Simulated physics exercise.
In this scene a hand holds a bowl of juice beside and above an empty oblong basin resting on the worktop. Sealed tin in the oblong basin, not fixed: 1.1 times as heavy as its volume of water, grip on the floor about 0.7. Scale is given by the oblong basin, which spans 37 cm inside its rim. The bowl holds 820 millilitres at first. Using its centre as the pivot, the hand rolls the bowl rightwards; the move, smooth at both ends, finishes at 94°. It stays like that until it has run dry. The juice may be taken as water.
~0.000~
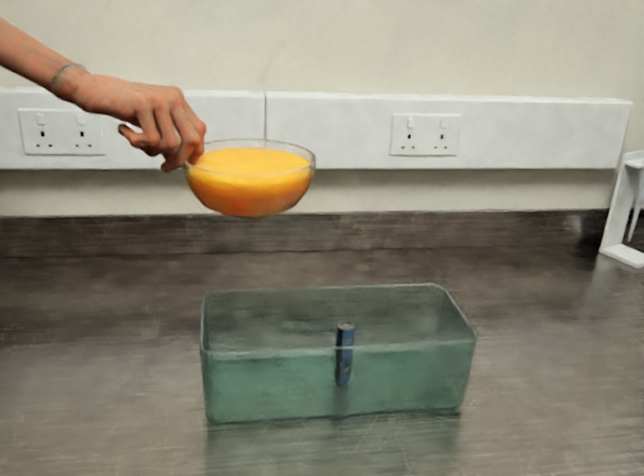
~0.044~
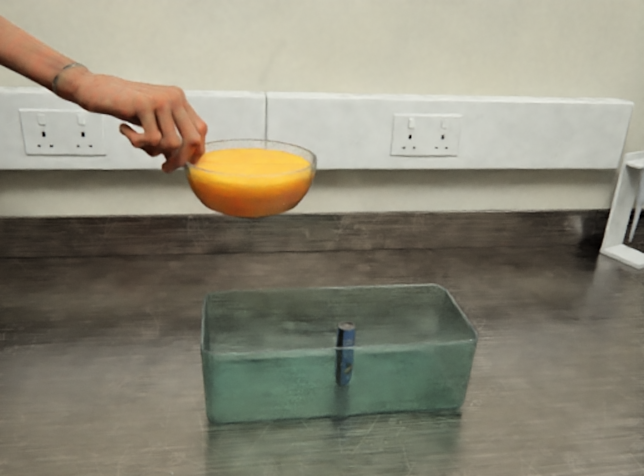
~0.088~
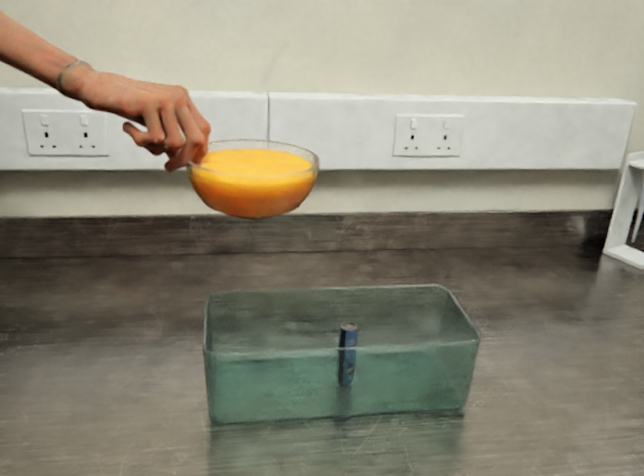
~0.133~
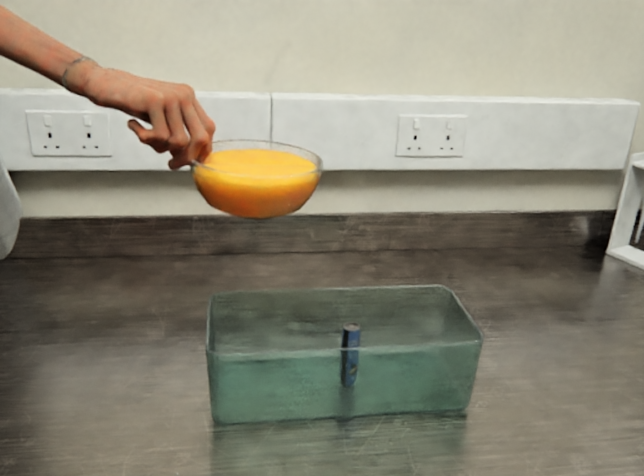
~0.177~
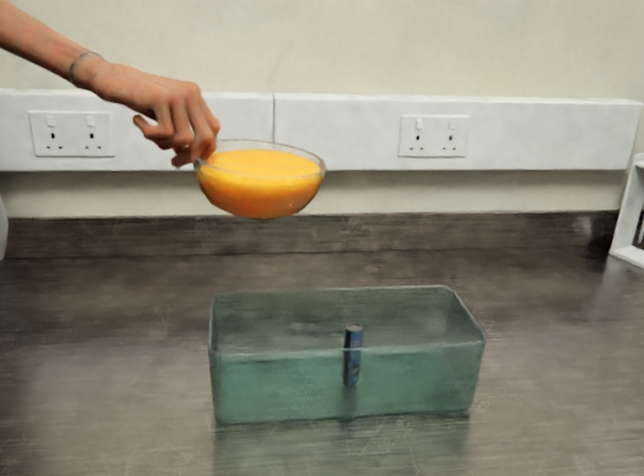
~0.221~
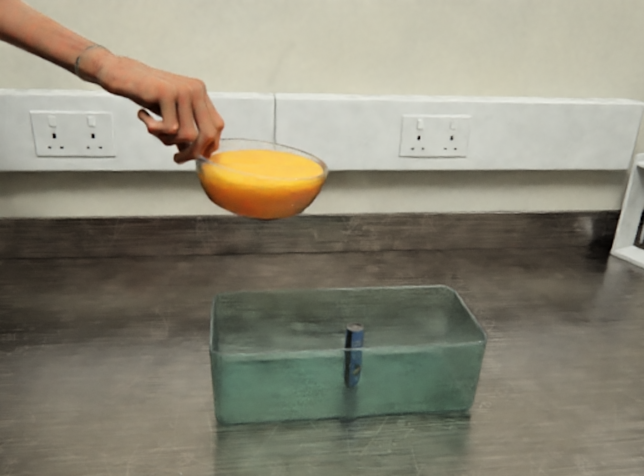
A glass bowl of orange juice, gripped at its left rim by a hand reaching in from the left, hangs above a grey worktop, seen from the front and slightly above. Below it sits a translucent green oblong basin with a small dark blue tin, before a pale wall with white sockets. The hand slowly rolls the bowl slightly rightwards as the view shifts very slightly left.
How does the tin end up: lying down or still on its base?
It ends up still on its base.
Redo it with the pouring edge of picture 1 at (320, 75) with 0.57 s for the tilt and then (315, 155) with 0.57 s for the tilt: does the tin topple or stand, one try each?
First it falls; then it remains upright.
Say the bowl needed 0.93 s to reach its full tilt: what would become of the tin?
Then the tin tumbles.
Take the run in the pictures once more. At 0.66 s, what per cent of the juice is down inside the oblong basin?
Some 10 per cent.
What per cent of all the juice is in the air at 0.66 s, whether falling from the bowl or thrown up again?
Around 40 in a hundred.
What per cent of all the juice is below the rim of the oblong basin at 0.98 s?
Near 80 per cent of the total.
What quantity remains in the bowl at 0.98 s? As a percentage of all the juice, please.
I'd estimate some 5 per cent.
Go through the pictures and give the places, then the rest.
The first picture shows tilt 0°; pouring edge (314, 157); surface from (186, 163) to (311, 163); the oblong basin's rim runs from (202, 321) to (459, 311); the tin's top is at (346, 328).
The second picture shows tilt 0°; pouring edge (315, 158); surface from (187, 163) to (312, 164).
The third picture shows tilt 1°; pouring edge (318, 160); surface from (189, 163) to (314, 165).
The fourth picture shows tilt 3°; pouring edge (321, 162); surface from (193, 163) to (318, 166).
The fifth picture shows tilt 5°; pouring edge (324, 164); surface from (197, 163) to (321, 166).
The sixth picture shows tilt 8°; pouring edge (326, 168); surface from (199, 163) to (322, 167).
By 0.66 s the tilt is 56° and 50 per cent is still to pour; the tin stands where it began.
By 0.98 s the tilt is 87° and 5 per cent is still to pour; the tin stands where it began.
By 1.32 s the tilt is 94° and 0 per cent is still to pour; the tin stands where it began.
By 1.68 s the tilt is 94° and 0 per cent is still to pour; the tin stands where it began.
At rest the tin stands where it began.
